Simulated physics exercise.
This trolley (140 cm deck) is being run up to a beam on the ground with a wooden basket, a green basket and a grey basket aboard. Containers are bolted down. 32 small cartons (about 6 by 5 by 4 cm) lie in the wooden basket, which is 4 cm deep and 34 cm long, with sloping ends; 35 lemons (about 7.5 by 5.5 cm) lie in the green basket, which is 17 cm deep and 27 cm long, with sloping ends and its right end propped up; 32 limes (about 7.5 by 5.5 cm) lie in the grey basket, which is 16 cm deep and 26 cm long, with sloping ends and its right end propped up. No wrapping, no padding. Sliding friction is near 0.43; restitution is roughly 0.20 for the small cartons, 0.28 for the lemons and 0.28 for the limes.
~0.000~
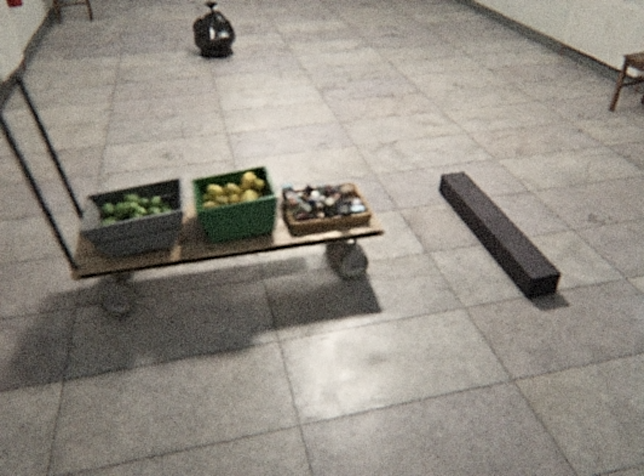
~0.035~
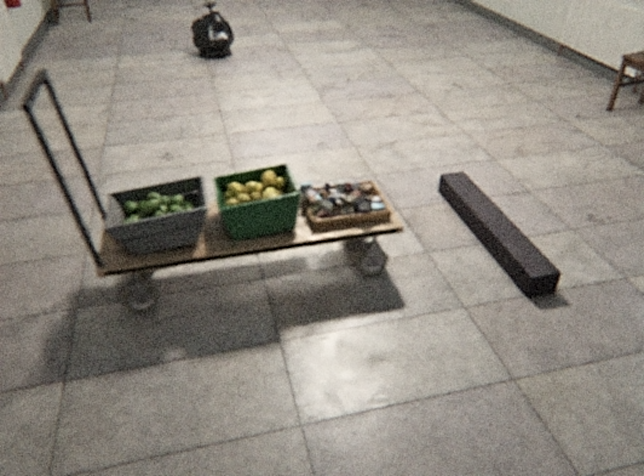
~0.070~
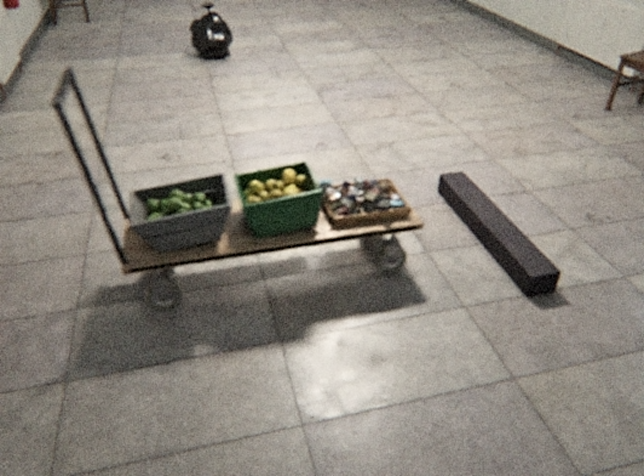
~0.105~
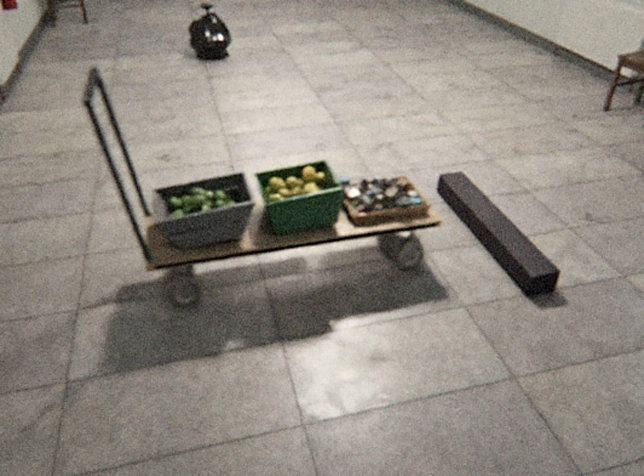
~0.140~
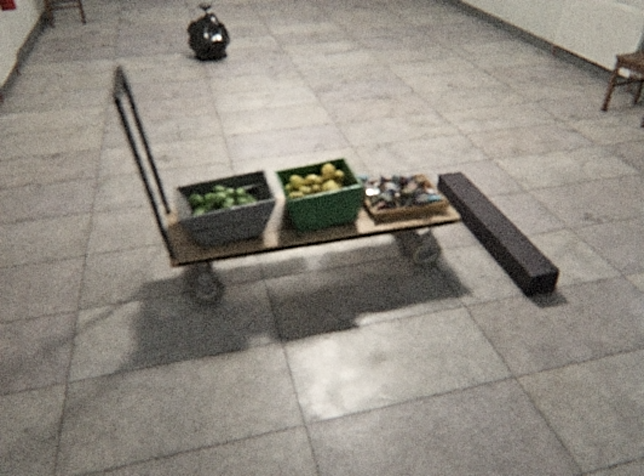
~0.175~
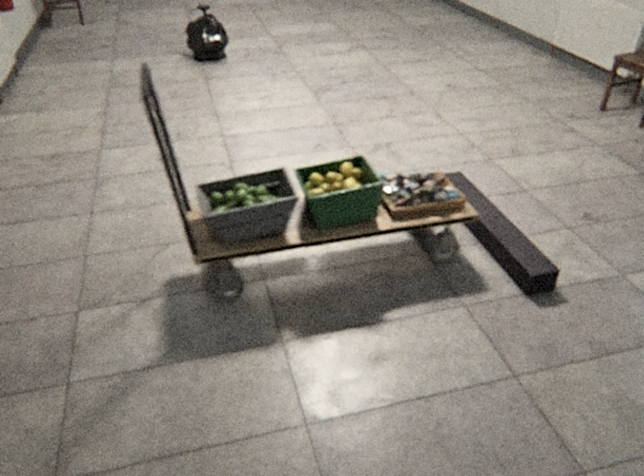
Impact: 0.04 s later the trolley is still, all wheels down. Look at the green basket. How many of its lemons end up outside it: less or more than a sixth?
Less than a sixth of the lemons leave the green basket.
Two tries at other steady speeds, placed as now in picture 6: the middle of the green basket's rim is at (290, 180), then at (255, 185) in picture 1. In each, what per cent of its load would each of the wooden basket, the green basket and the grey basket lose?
Wooden basket 10 then 30, green basket 0 then 0, grey basket 0 then 0 per cent.
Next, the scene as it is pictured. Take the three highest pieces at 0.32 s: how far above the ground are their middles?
Some 54 cm up.
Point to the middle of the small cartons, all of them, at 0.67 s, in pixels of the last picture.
Near (475, 184).
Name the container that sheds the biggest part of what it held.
The wooden basket.
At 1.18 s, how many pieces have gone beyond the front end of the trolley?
Some 12 pieces.
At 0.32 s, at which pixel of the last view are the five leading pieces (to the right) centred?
At about (491, 174).
After 0.22 s, contact.
After 0.32 s, the wooden basket is down by 2 of 32, the green basket has all 35 and the grey basket has all 32.
After 0.44 s, the wooden basket is down by 11 of 32, the green basket has all 35 and the grey basket is down by 2 of 32.
After 0.67 s, the wooden basket is down by 14 of 32, the green basket is down by 1 of 35 and the grey basket is down by 2 of 32.
Final count (at 1.18 s), the wooden basket is down by 14 of 32, the green basket is down by 1 of 35 and the grey basket is down by 2 of 32. Asked share, 1 of 35, 3 per cent.
